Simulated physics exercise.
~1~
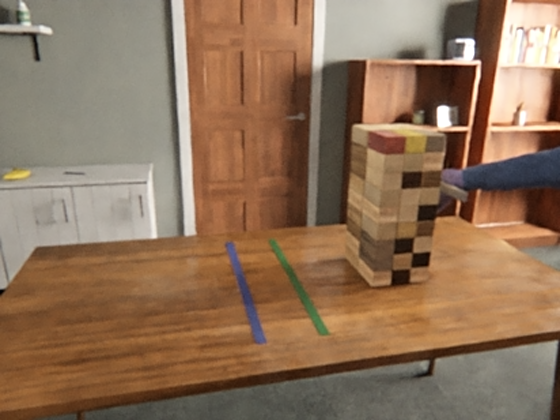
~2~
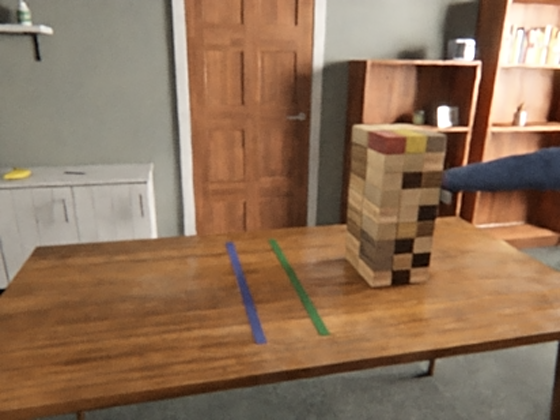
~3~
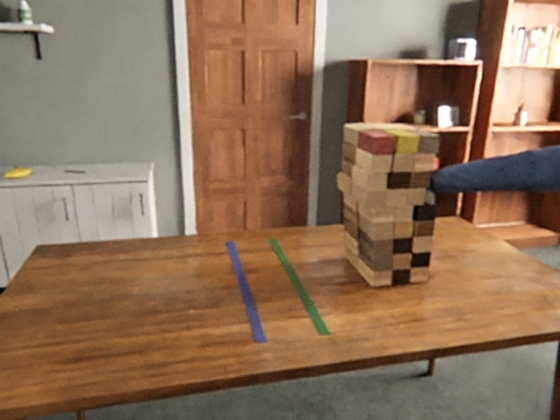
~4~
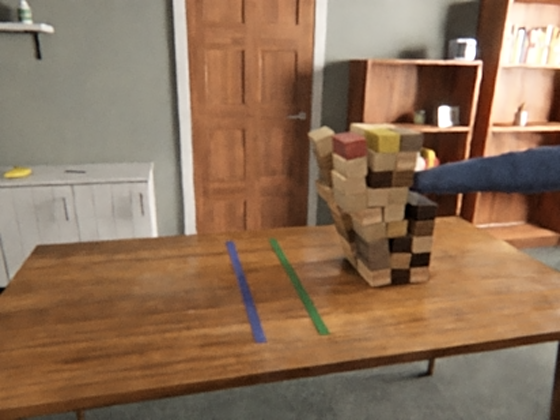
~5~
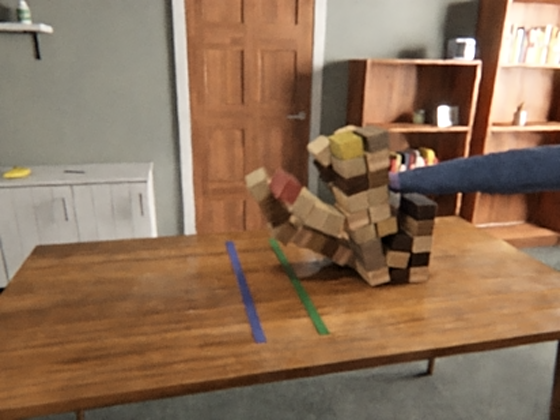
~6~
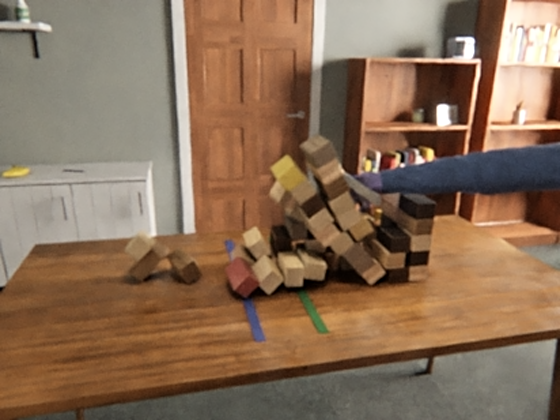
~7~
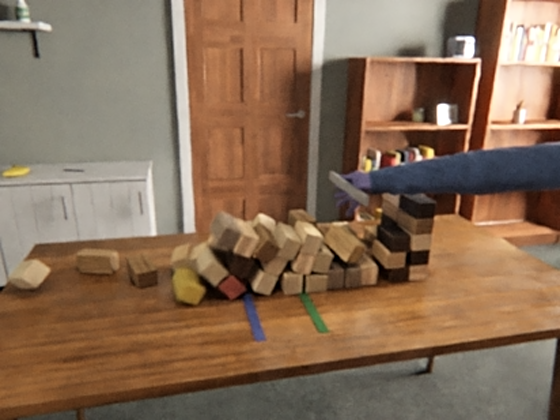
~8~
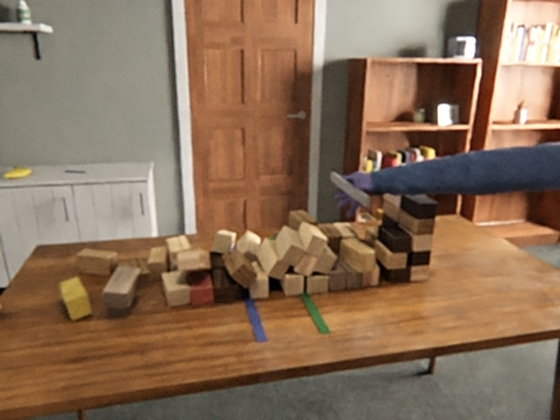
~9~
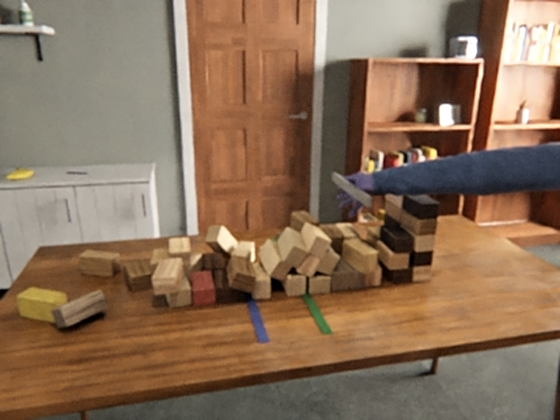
An arm in a dark blue sleeve pushed a wooden strip into a stack of wooden blocks, which toppled left across the green and blue lines, leaving a low stump standing and the rest scattered over the table, the yellow block near the left end.
